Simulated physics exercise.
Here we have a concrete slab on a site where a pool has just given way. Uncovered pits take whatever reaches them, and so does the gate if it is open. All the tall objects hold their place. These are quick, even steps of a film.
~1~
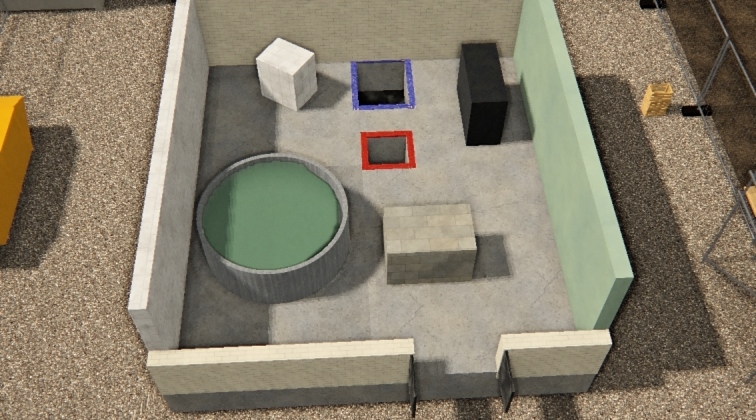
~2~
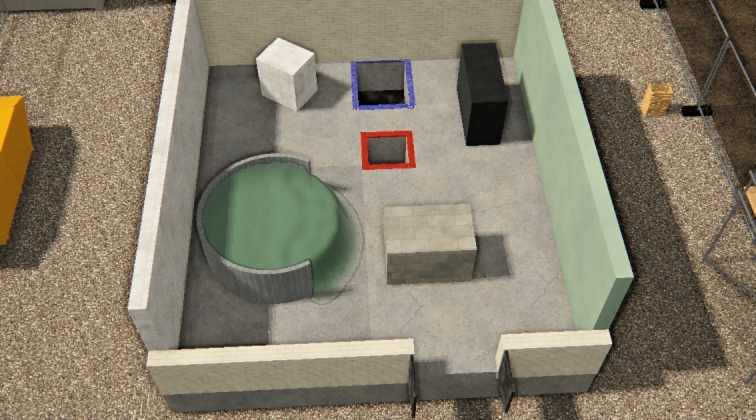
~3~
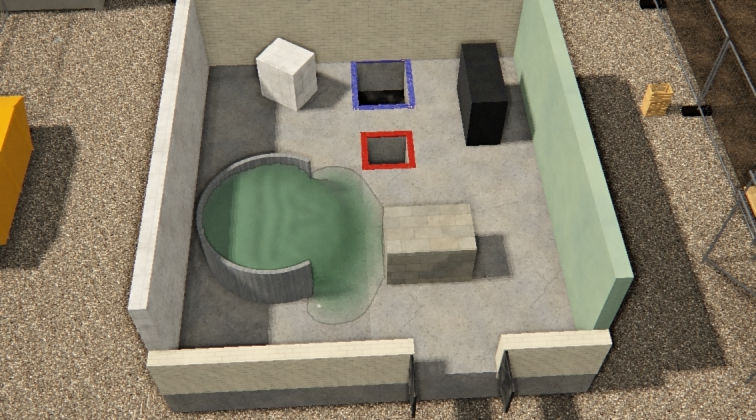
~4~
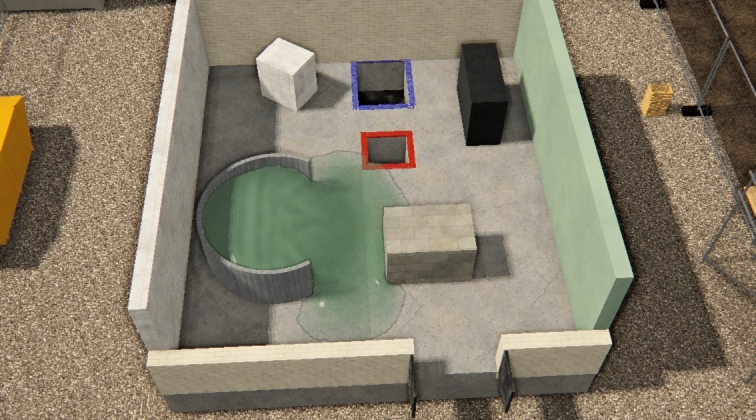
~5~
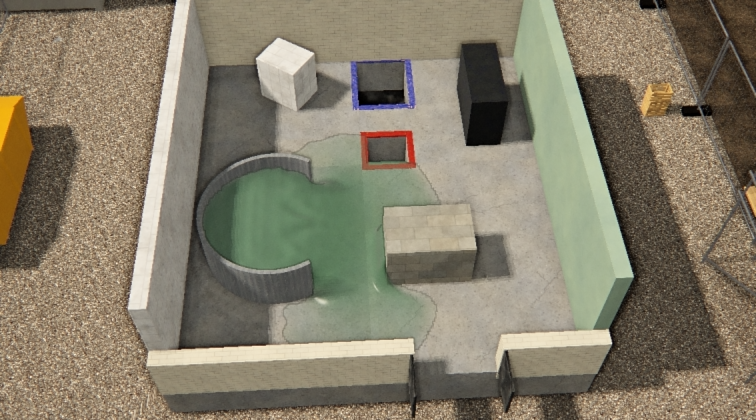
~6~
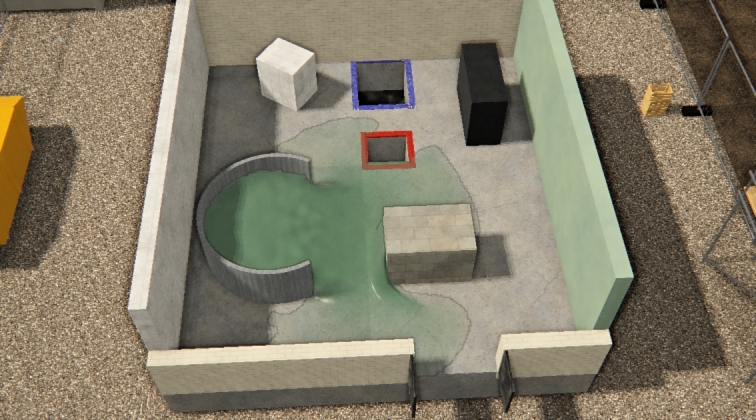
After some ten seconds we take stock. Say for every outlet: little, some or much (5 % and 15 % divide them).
The gate takes more than 15 %; the blue pit takes more than 15 %; the red pit takes more than 15 %.
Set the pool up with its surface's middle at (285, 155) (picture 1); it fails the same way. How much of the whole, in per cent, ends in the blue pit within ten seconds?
Per cent: Blue 20.
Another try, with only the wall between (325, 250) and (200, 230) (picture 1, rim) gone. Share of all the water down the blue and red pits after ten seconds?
Per cent: Blue 12, red 8.
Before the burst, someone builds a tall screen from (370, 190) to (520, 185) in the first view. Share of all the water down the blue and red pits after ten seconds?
In per cent: Blue 12, red 14.
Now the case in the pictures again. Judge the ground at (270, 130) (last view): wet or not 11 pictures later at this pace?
Verdict: No water.
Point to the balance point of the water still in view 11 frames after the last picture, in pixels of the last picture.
Roughly at (381, 234).
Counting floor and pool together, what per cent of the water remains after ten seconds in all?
Close to 46 %.
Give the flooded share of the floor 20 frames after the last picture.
Close to 70 %.
A moment on, water covers 45 % of the floor; the gate 3 %, the blue pit 0 %, the red pit 4 %.
Next, water covers 55 % of the floor; the gate 6 %, the blue pit 1 %, the red pit 8 %.
Then, water covers 70 % of the floor; the gate 9 %, the blue pit 2 %, the red pit 12 %.
Later, water covers 80 % of the floor; the gate 13 %, the blue pit 10 %, the red pit 15 %.
In the end, water covers 95 % of the floor; the gate 17 %, the blue pit 17 %, the red pit 19 %.
